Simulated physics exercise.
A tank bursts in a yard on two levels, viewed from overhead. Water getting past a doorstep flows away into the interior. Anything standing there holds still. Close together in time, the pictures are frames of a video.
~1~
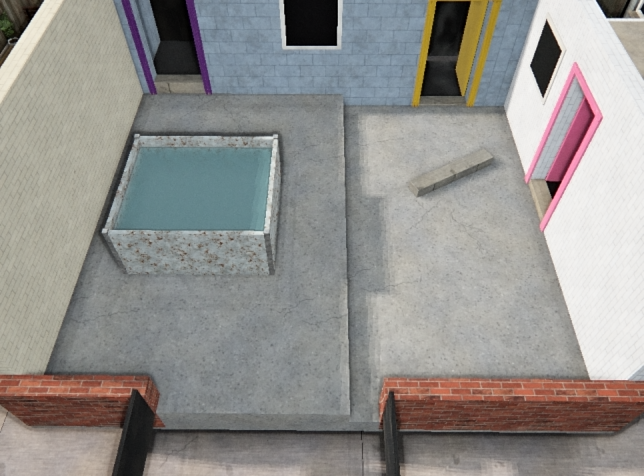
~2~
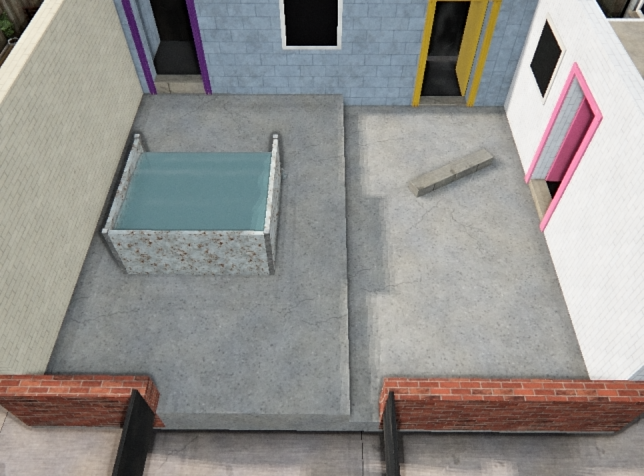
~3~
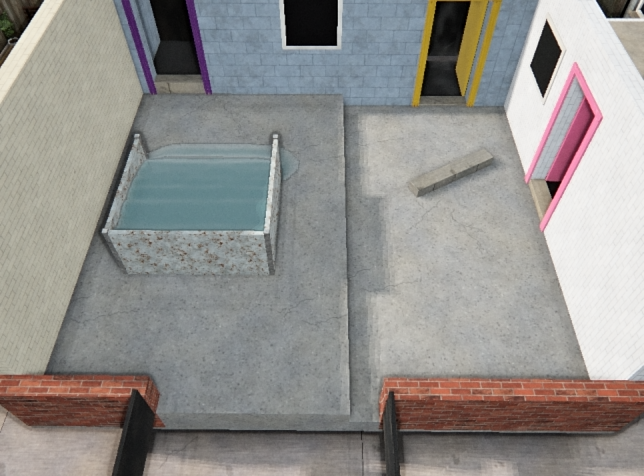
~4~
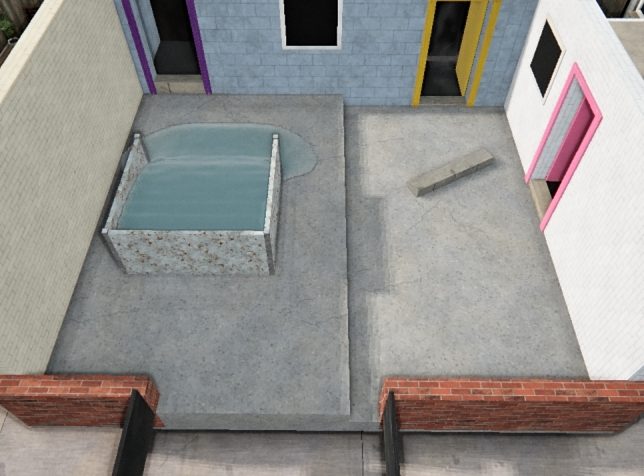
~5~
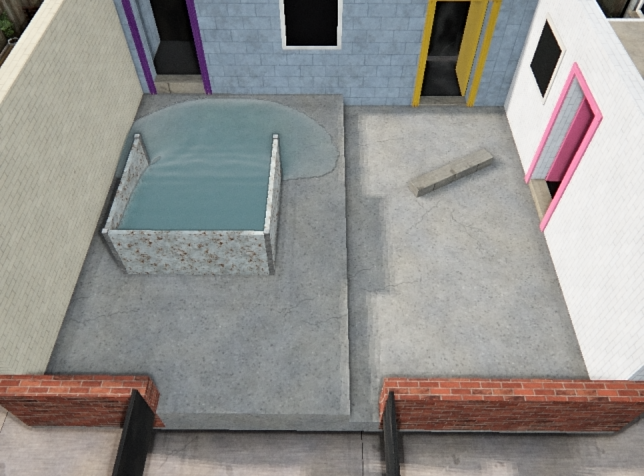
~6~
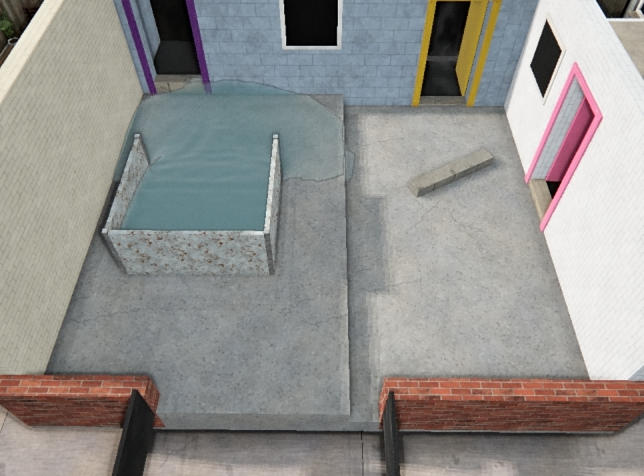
Water fills a raised, stone-sided tank at the left of a grey concrete yard on two levels, seen from a high, steady overhead view. Around it stand a cream wall, a blue wall with purple and yellow doorframes, a white wall with a pink doorframe, low red brick walls in front, and a grey block lying at right. The tank's far side vanishes, and water pours out behind it, spreading in a rounded sheet toward the blue wall and rightward over the step's edge.
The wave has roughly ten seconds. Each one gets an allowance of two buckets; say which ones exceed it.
Going through them: The purple door exceeds it; the pink door does not exceed it; the yellow door exceeds it.
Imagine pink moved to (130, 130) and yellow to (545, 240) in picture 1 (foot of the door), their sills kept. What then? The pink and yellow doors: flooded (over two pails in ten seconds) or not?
Note: Pink door lets too much through; yellow door lets in too little.
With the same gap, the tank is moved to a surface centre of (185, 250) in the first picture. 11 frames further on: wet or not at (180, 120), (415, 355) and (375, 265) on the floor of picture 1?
First spot gets drenched, second spot stays unwetted, third spot stays unwetted.
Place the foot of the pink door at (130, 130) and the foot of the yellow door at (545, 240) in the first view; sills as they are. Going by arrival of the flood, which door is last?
I'd go with the door marked yellow.
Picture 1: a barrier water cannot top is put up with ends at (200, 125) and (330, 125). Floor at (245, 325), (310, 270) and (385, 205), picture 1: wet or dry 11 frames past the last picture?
Listed order: Spared, spared, swamped.
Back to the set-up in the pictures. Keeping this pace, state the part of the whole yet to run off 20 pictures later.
Roughly 94 per cent.
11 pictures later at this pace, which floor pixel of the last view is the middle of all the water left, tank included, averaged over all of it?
My pick is pixel (242, 144).
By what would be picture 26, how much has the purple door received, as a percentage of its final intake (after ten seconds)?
About 100 %.
A moment on, water covers 25 % of the floor; the purple door over two buckets in, the pink door not reached, the yellow door not reached.
Next, water covers 30 % of the floor; the purple door far over two buckets in, the pink door not reached, the yellow door wet at the sill, nothing in.
Then, water covers 50 % of the floor; the purple door far over two buckets in, the pink door wet at the sill, nothing in, the yellow door under two buckets in.
Later, water covers 85 % of the floor; the purple door far over two buckets in, the pink door wet at the sill, nothing in, the yellow door far over two buckets in.
In the end, water covers 90 % of the floor; the purple door far over two buckets in, the pink door wet at the sill, nothing in, the yellow door far over two buckets in.
